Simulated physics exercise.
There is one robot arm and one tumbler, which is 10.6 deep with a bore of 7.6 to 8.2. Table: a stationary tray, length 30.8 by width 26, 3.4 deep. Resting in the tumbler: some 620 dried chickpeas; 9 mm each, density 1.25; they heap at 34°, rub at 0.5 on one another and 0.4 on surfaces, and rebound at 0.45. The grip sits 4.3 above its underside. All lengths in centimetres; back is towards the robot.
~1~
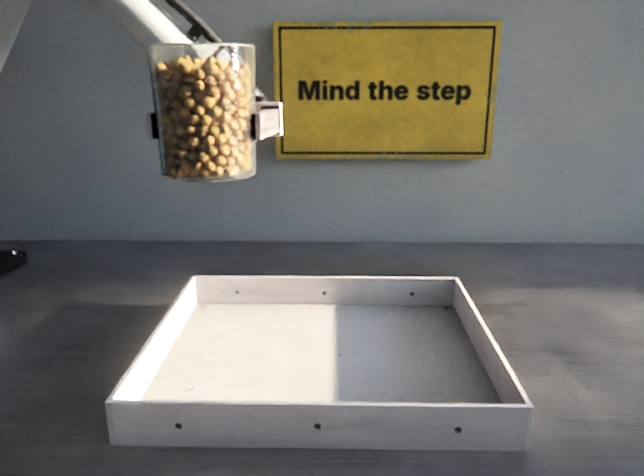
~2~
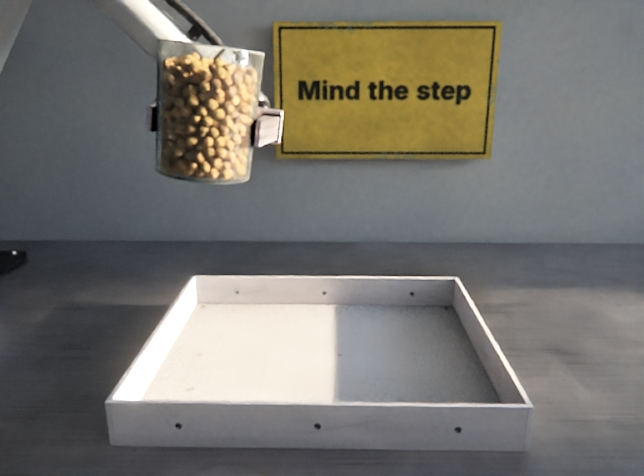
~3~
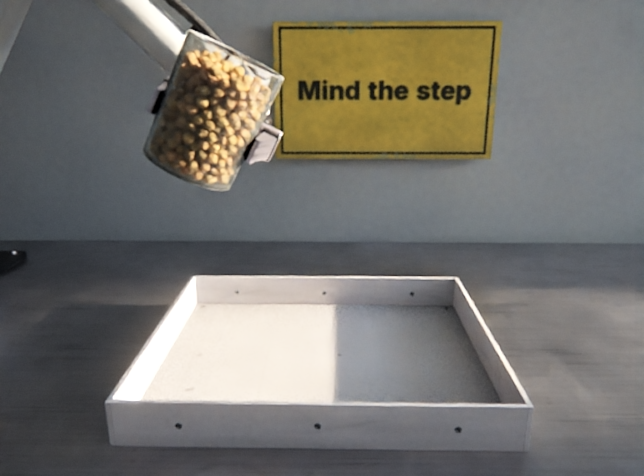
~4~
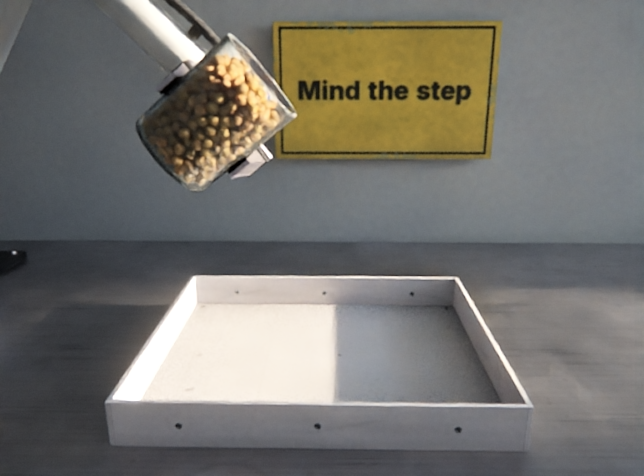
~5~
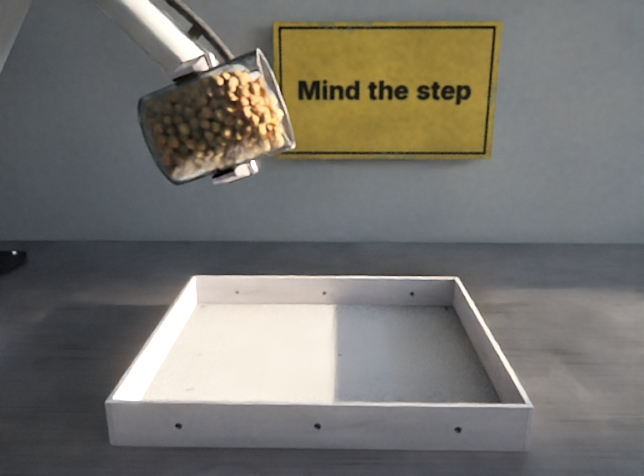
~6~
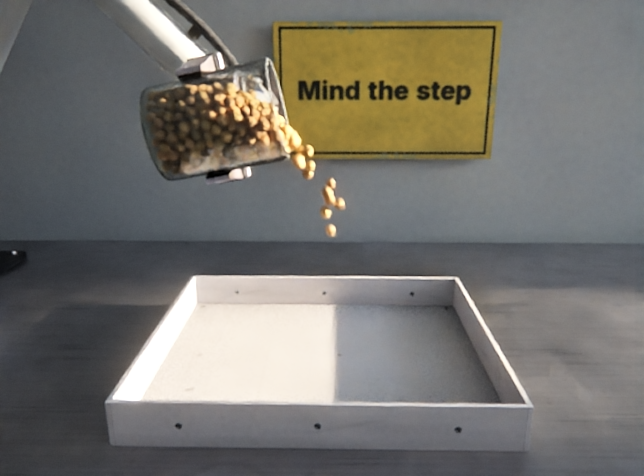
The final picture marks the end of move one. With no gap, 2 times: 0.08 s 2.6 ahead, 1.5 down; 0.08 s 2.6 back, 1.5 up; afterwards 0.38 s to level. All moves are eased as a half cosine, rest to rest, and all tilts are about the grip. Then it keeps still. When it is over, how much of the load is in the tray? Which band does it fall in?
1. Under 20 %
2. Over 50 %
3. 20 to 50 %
3, 20 to 50 %.
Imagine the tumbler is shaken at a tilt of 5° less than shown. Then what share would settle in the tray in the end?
In that case some 25 per cent.
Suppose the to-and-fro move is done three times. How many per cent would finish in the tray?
Result: Approximately 40 per cent.
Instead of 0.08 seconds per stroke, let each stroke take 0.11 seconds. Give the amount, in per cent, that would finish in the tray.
Roughly 30 percent would.
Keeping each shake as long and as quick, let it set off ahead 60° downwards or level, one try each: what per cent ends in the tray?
It comes to around 25 per cent on the first try and around 55 per cent on the second.
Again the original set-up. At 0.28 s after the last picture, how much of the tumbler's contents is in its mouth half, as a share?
Close to 55 in a hundred.
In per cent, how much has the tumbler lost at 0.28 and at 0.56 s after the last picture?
20, then 35.
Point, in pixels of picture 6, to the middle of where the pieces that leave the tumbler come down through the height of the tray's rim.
Around (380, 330).
Then, 0.28 s on, tilted 78° forward, highest piece 24 above the table; 486 in the tumbler, 59 in the tray, 72 in flight or on a rim.
Then, 0.56 s on, tilted 23° forward, highest piece 28 above the table; 392 in the tumbler, 208 in the tray, 3 on the table or floor, 14 in flight or on a rim.
Then, 0.90 s on, level, highest piece 27 above the table; 391 in the tumbler, 223 in the tray, 3 on the table or floor.
Then, 1.95 s on, level, highest piece 27 above the table; 391 in the tumbler, 223 in the tray, 3 on the table or floor.
In the end, 391 in the tumbler, 223 in the tray, 3 on the table or floor. That is 36 % in the tray.
